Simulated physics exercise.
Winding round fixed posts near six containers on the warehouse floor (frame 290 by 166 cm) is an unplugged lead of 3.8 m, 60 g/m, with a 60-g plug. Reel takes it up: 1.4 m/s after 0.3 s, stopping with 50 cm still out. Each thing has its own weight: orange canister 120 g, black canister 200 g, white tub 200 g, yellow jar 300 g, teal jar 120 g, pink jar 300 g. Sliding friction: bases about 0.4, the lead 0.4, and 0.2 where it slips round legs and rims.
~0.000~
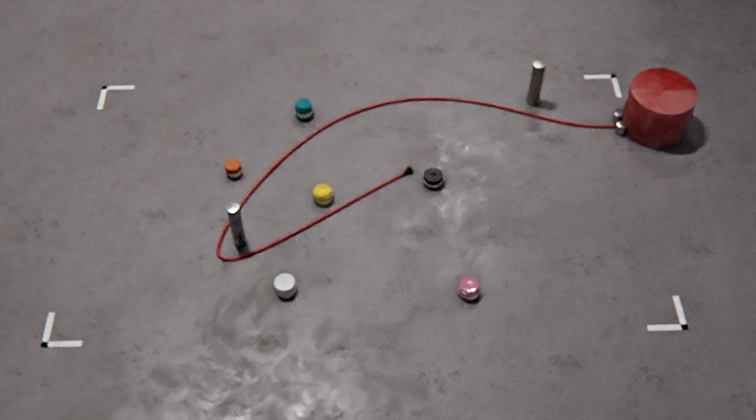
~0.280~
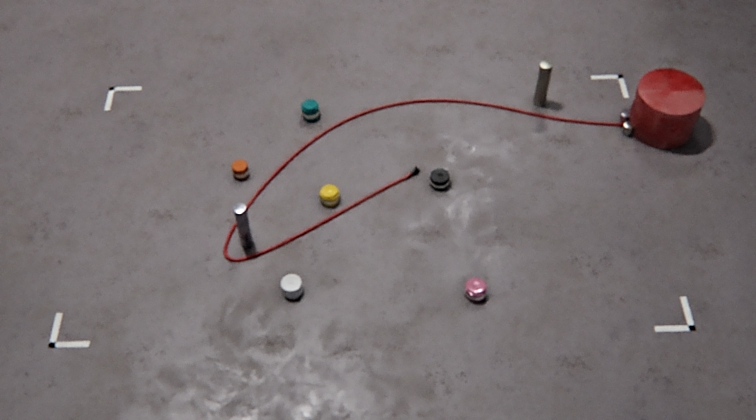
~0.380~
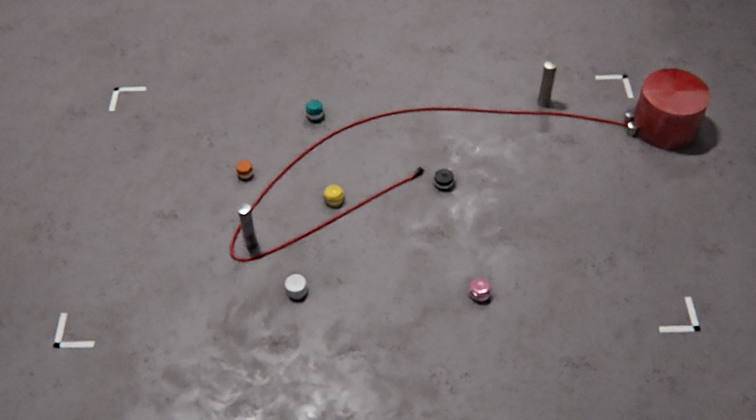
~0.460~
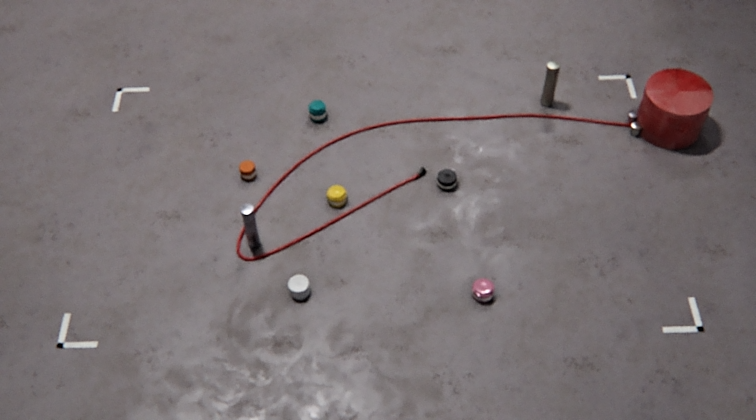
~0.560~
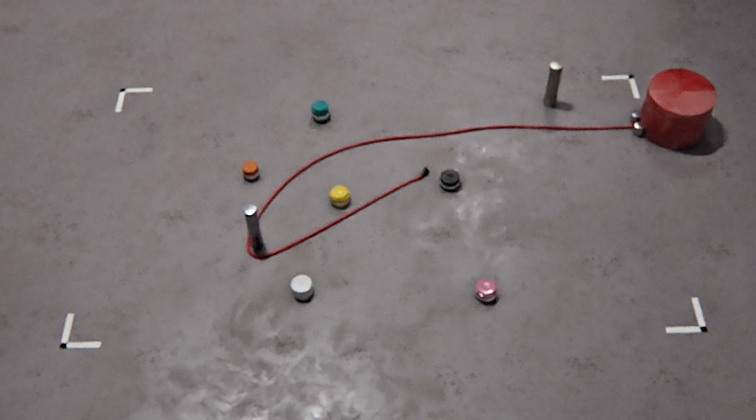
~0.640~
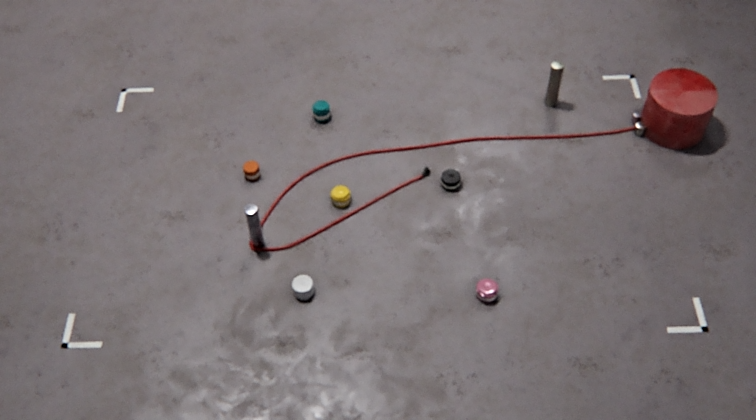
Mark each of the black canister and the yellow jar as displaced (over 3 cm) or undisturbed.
Marks: Black canister undisturbed; yellow jar displaced.
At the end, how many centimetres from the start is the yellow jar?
Net displacement - yellow jar 8 cm.
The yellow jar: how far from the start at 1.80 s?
Shift of the yellow jar: Around 8 cm.
After 1.2 s, plug at (311, 237); yellow jar 8 cm off its start.
After 1.8 s, plug at (356, 100); yellow jar 8 cm off its start.
After 2.4 s, plug at (551, 66); yellow jar 8 cm off its start at (343, 204).
After 3.0 s, plug at (630, 131); yellow jar 8 cm off its start.
After 3.8 s, plug at (636, 100); yellow jar 8 cm off its start at (343, 204), black canister 0 cm off its start at (451, 177).
